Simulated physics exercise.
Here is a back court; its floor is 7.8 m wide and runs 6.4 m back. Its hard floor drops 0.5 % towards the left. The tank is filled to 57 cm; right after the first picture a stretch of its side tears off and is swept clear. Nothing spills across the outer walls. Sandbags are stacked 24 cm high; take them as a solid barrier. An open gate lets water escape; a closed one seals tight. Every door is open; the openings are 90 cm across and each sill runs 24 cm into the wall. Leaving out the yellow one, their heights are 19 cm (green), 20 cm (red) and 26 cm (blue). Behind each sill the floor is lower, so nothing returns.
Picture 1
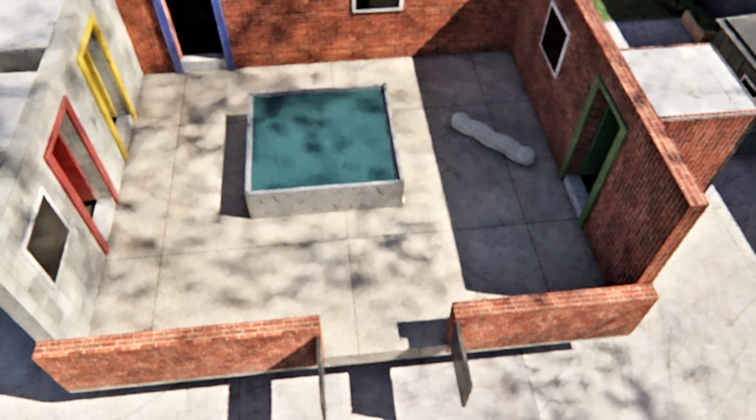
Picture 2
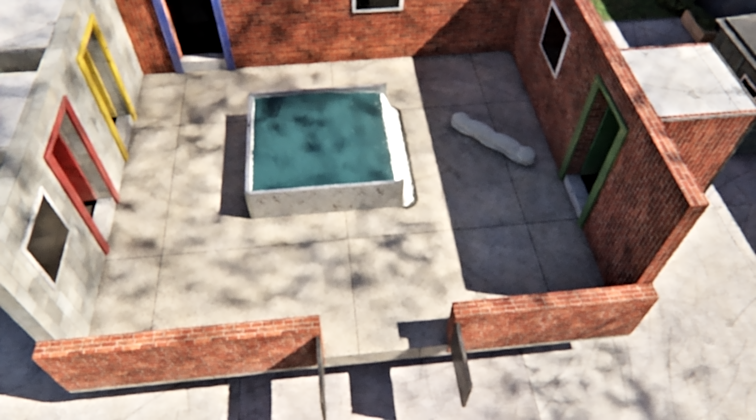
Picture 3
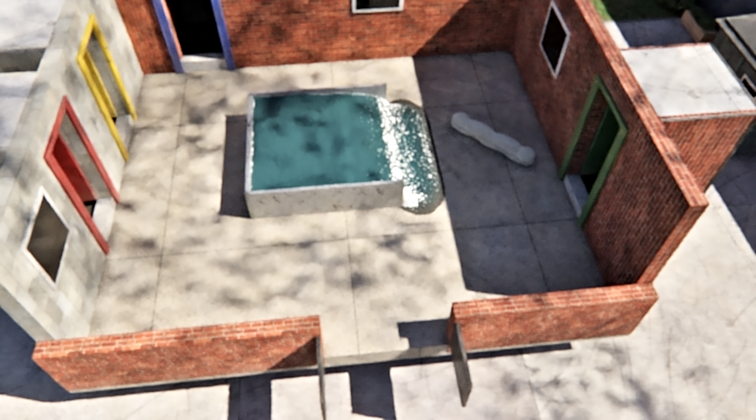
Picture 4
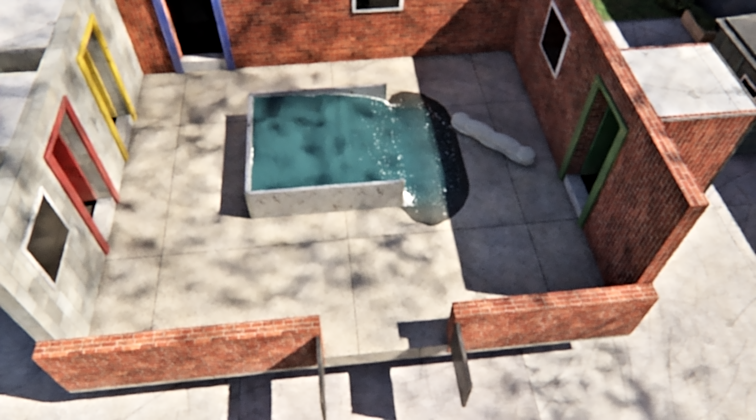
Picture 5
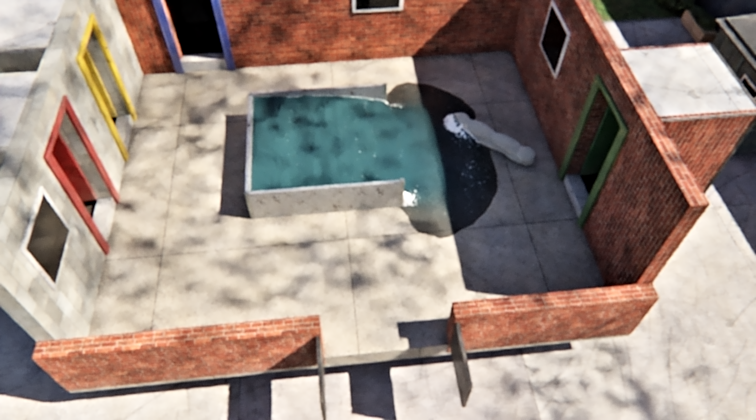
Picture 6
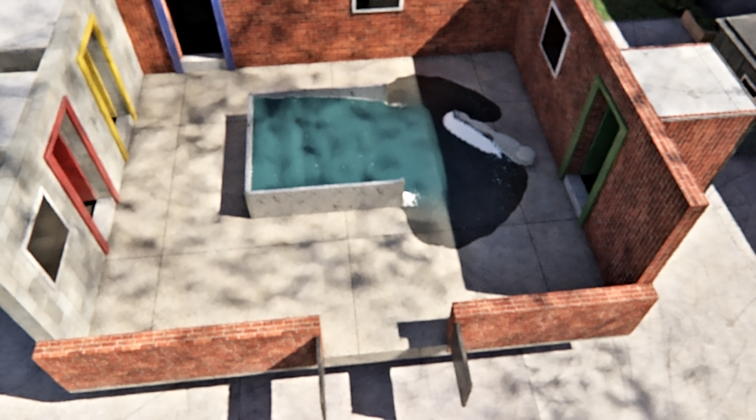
A walled back court of brick and pale block, seen from high above by a still camera, has a pale paved floor partly in shade. A raised tank of teal water stands in the middle, with red and yellow doorways at left, blue behind, green at right, and a pale row of sandbags nearby. The tank's right side breaks away, and water pours out, foaming, then spreads darkly rightward around the sandbags.
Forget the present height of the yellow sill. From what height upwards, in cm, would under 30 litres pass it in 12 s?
About 7 cm.
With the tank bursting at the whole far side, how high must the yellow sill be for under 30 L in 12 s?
Then roughly 12.5 cm.
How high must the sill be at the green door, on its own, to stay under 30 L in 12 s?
Roughly 26 cm at green.
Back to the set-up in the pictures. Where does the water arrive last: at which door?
The yellow one.
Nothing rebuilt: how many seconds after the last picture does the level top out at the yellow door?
At about 7.5 s.
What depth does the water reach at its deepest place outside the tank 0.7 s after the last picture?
Roughly 34 cm.
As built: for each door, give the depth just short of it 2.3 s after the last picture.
Depths in cm: Green 29, yellow 0, red 0, blue 0.
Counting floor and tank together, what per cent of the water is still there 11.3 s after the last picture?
Some 90 per cent remains.
Then, 0.7 s after the last picture water covers 30 % of the floor, deepest (34 cm) near (457, 135); it has not reached the yellow door.
Then, 2.3 s after the last picture water covers 35 % of the floor, deepest (44 cm) near (613, 312); it has not reached the yellow door.
Then, 11.3 s after the last picture water covers 100 % of the floor, deepest (12 cm) near (131, 139); 11 cm at the yellow door, 0 litres in over its 18 cm sill.
At the yellow door as built, the water peaked near 12 cm, 7.7 s after the last picture.
Run again over the same 12 s with other heights there, 37 litres in over 6.5 cm, 14 litres over 8.5 cm. The limit of 30 litres is kept from about 7 cm up.
